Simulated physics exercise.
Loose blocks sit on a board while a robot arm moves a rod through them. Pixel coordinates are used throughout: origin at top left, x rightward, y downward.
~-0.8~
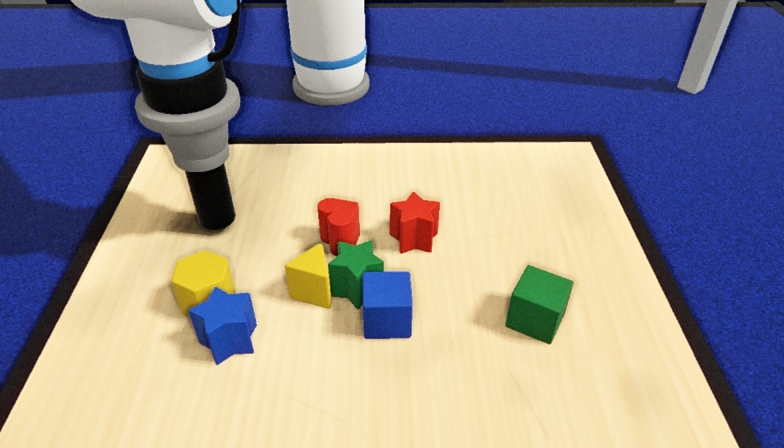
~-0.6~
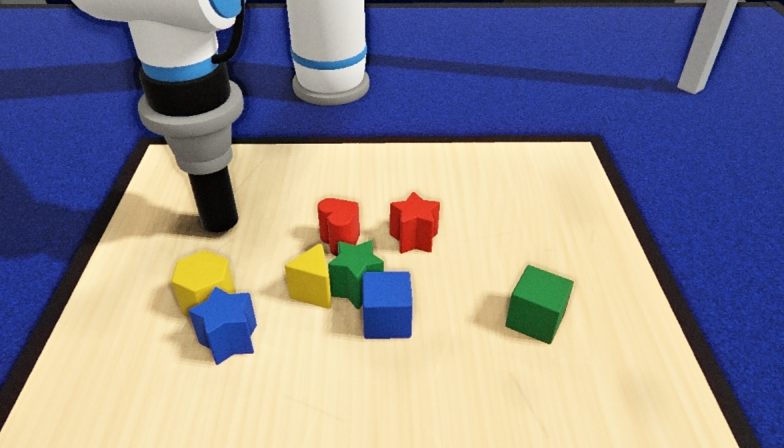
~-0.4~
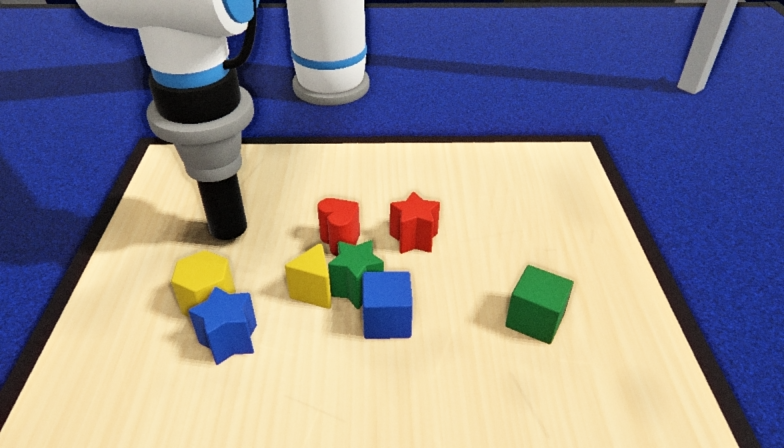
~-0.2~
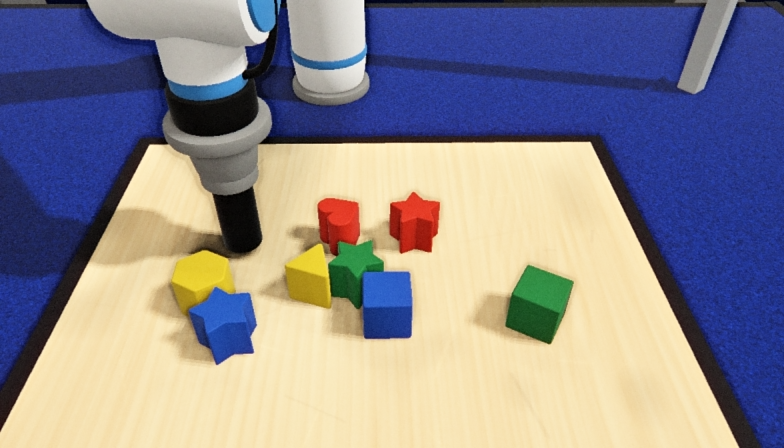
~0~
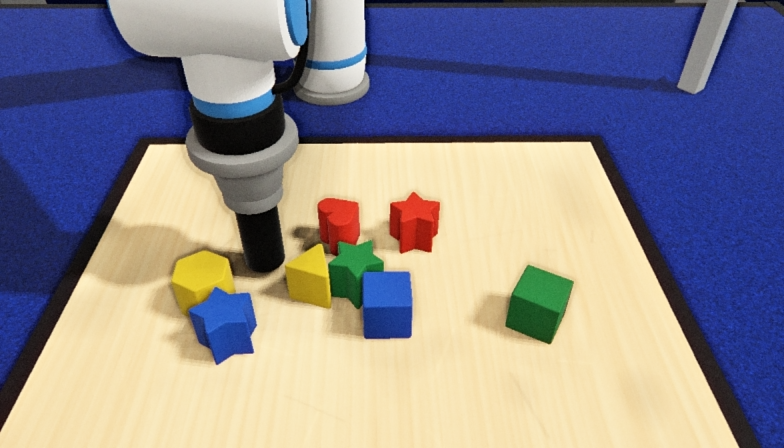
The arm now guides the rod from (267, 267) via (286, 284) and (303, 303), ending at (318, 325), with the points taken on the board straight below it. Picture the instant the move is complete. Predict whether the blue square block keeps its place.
The answer is that it is displaced.
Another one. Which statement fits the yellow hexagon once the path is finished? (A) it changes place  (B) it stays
The correct letter is B.
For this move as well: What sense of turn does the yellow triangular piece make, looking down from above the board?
From above, the turn goes anticlockwise.
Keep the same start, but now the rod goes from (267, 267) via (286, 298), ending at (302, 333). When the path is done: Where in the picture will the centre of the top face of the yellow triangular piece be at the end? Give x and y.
That would be at about pixel (333, 282).
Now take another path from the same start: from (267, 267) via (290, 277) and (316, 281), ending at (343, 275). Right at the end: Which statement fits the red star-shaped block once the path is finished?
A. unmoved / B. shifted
(A)
On the path given first. Halfway along, rod (294, 285); yellow triangular piece (324, 270), turned 20° anticlockwise; green star-shaped block (362, 254).
At the end, rod (317, 317); yellow hexagon not moved; yellow triangular piece (353, 286), turned 70° anticlockwise; green star-shaped block (362, 254); blue square block (403, 288), turned 20° clockwise.
